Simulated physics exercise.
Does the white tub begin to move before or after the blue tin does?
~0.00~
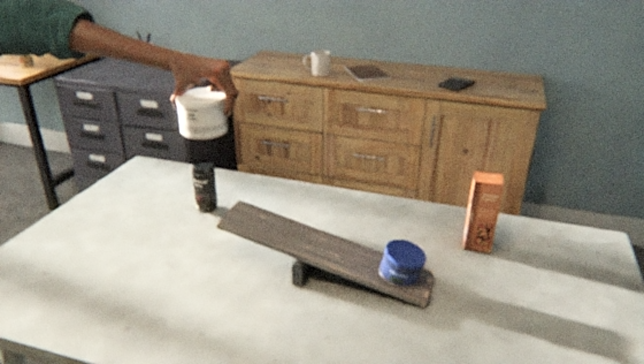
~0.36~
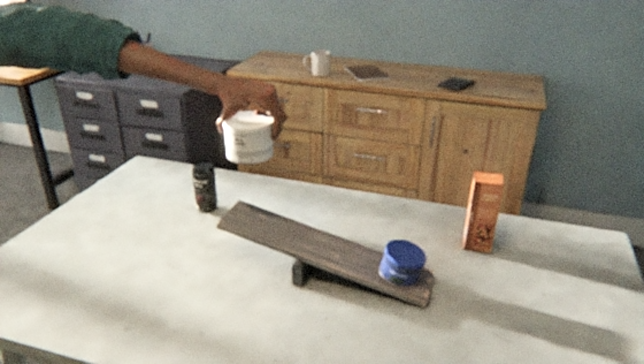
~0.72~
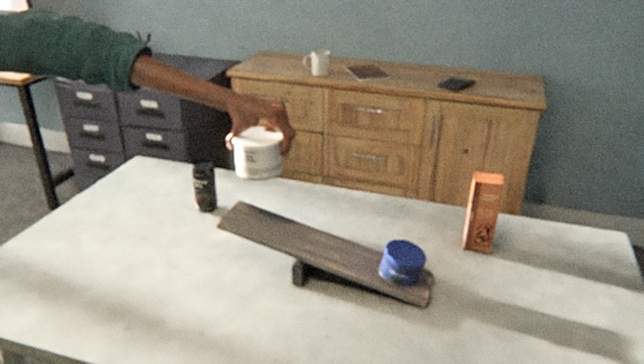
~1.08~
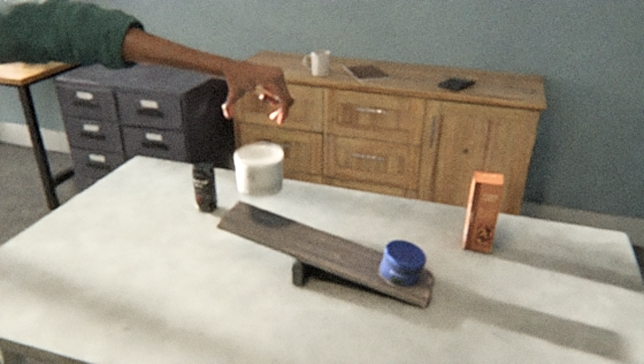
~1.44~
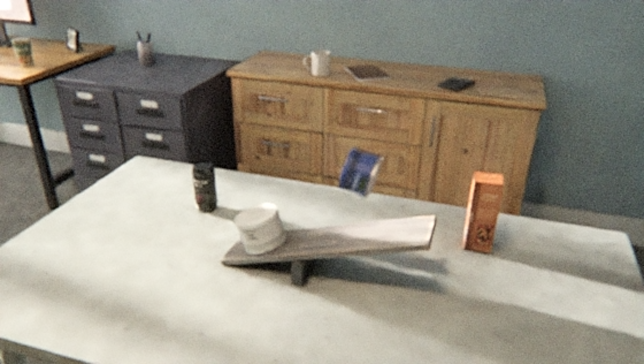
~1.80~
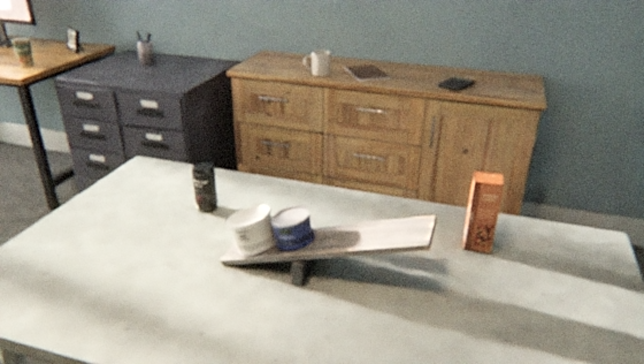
The white tub moves before the blue tin. The hand is already carrying the tub while the tin rests on the plank, and the tin only moves once the tub has dropped and the plank tips.
